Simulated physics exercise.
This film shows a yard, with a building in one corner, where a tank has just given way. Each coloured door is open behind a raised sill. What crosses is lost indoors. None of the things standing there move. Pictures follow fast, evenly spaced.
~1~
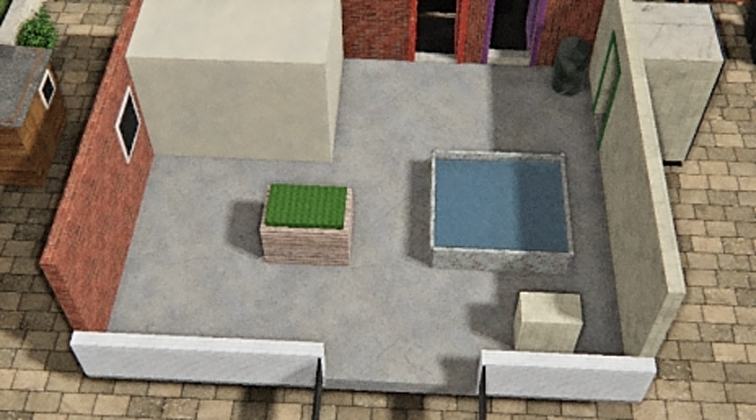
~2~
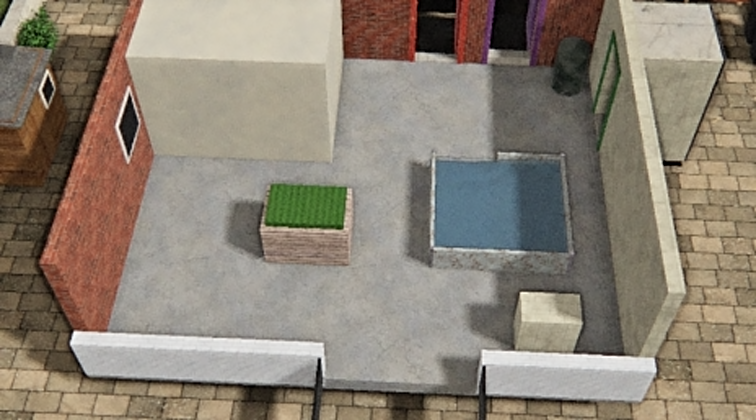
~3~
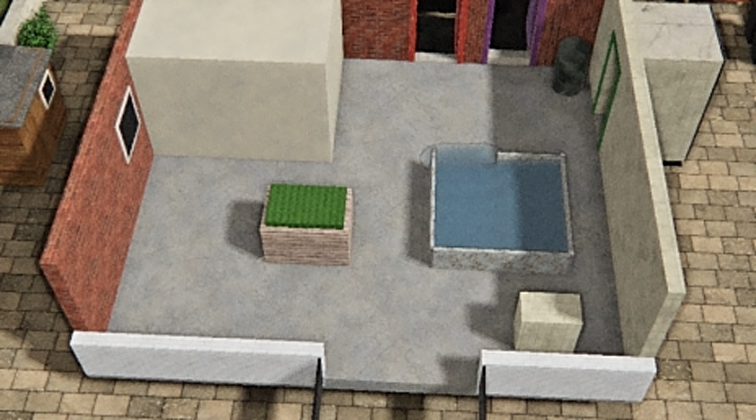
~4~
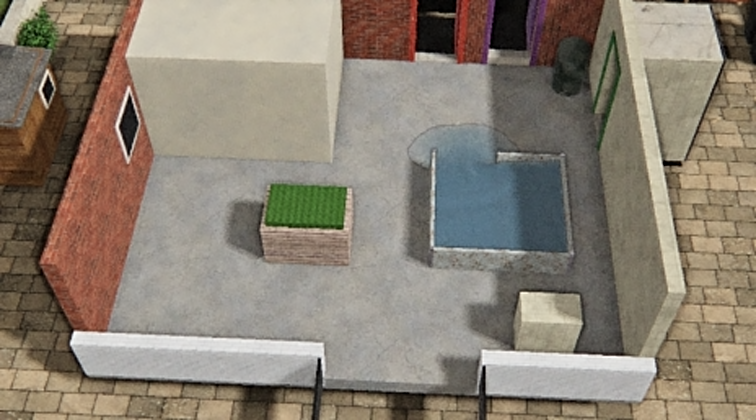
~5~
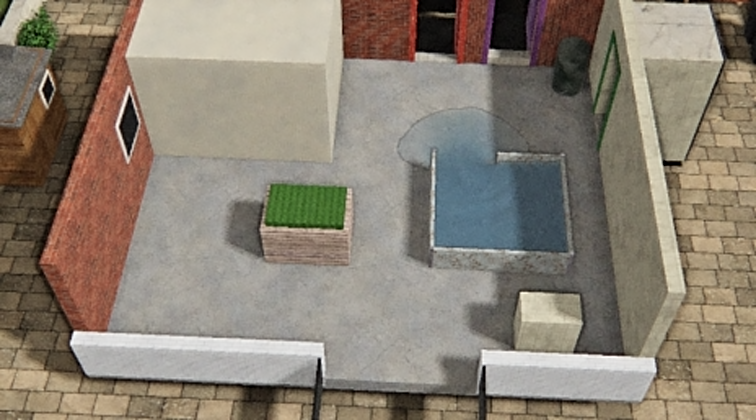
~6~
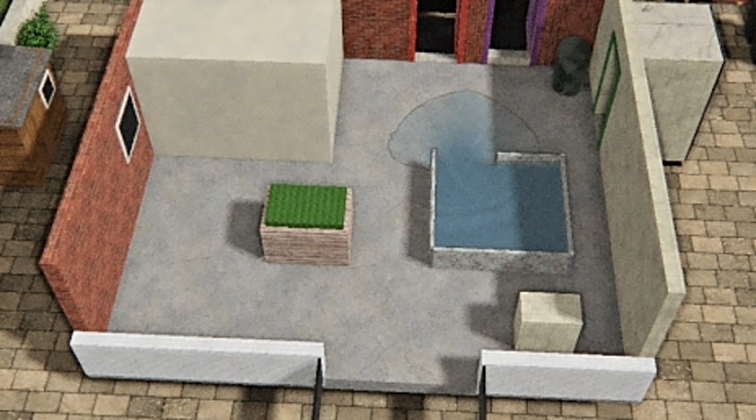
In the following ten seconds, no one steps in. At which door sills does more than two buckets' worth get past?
The red door passes more than two buckets; the purple door passes two buckets or less; the green door passes more than two buckets.
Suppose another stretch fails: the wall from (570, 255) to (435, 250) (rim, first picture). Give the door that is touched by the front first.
It's the green-painted one.
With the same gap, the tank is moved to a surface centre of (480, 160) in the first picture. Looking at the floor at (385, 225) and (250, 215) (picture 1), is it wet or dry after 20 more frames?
In that order: Free of water, no water.
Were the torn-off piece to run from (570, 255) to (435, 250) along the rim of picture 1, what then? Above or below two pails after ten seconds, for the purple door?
As for the purple door, it stays below the mark.
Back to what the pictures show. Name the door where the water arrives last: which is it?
That would be the one in green.
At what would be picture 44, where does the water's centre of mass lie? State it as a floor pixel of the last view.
Estimate: (476, 159).
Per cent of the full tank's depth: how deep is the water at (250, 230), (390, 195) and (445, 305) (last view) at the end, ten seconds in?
2, 6 and 2 per cent, roughly.
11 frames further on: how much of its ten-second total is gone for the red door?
Roughly 15 per cent.
A moment on, water covers 20 % of the floor; the red door under two buckets in, the purple door wet at the sill, nothing in, the green door not reached.
Next, water covers 25 % of the floor; the red door over two buckets in, the purple door wet at the sill, nothing in, the green door not reached.
Then, water covers 25 % of the floor; the red door far over two buckets in, the purple door wet at the sill, nothing in, the green door wet at the sill, nothing in.
Later, water covers 40 % of the floor; the red door far over two buckets in, the purple door wet at the sill, nothing in, the green door under two buckets in.
In the end, water covers 60 % of the floor; the red door far over two buckets in, the purple door wet at the sill, nothing in, the green door over two buckets in.
